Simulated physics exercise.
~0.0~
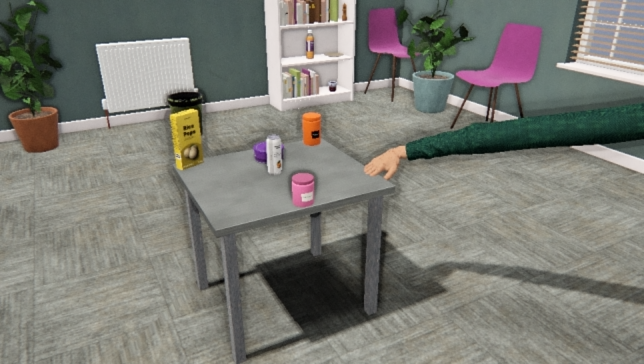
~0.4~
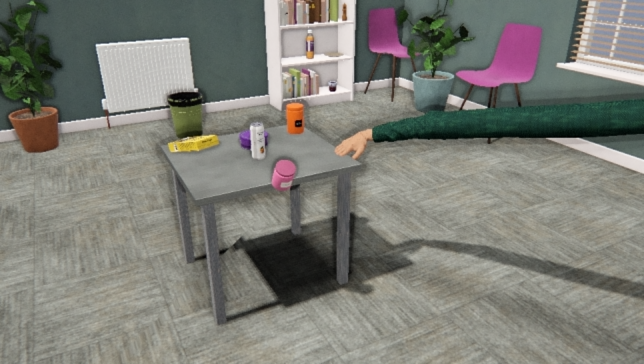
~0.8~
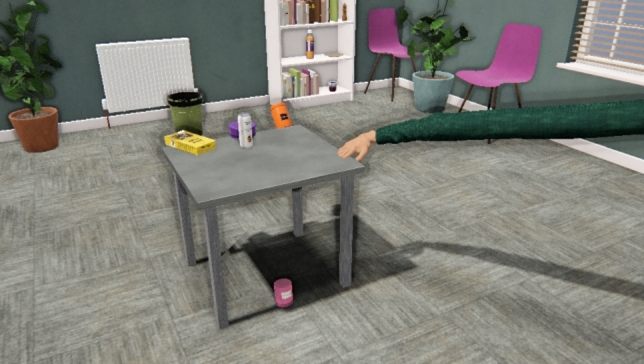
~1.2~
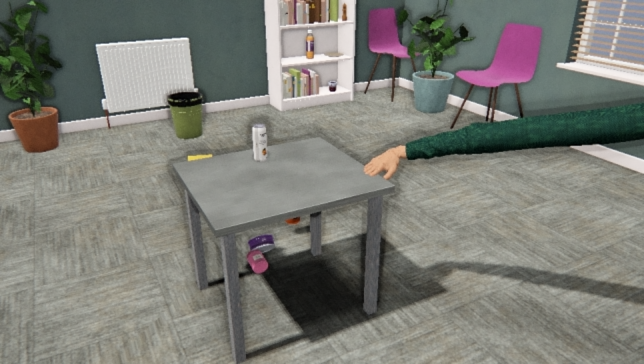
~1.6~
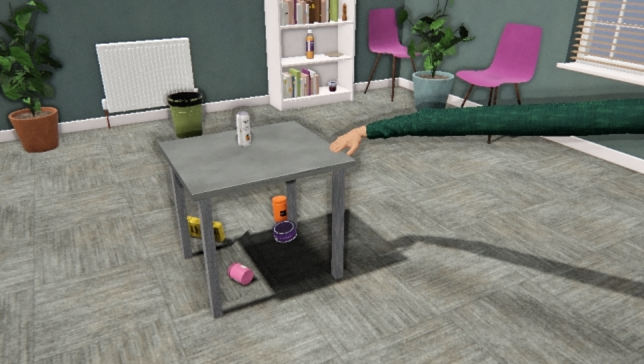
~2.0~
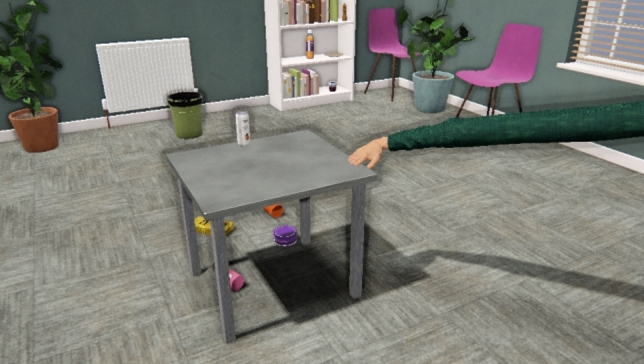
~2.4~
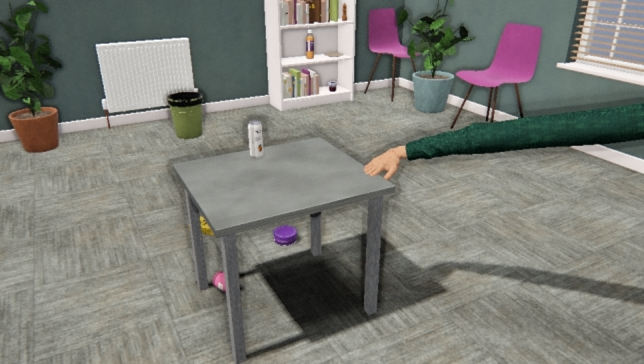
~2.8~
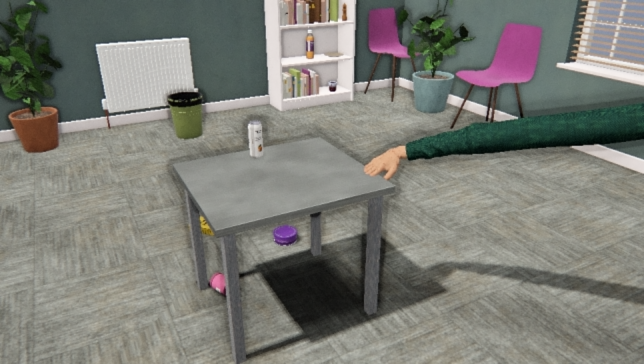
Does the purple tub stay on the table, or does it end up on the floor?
It ends up on the floor. It goes off the table as the table comes back toward us, and it comes to rest underneath.
A grey side table with five items on it jerks away from the viewer as a hand in a green sleeve holds its right corner. The yellow packet topples onto its side while the pink jar tips over the near edge and falls to the floor. The orange jar then leans at the far edge, and as the table comes back toward us, it drops along with the purple tub and the packet. The table goes away and returns once more, while the fallen things settle beneath it. At the end only the white can stands upright on top, and the orange jar is out of sight.
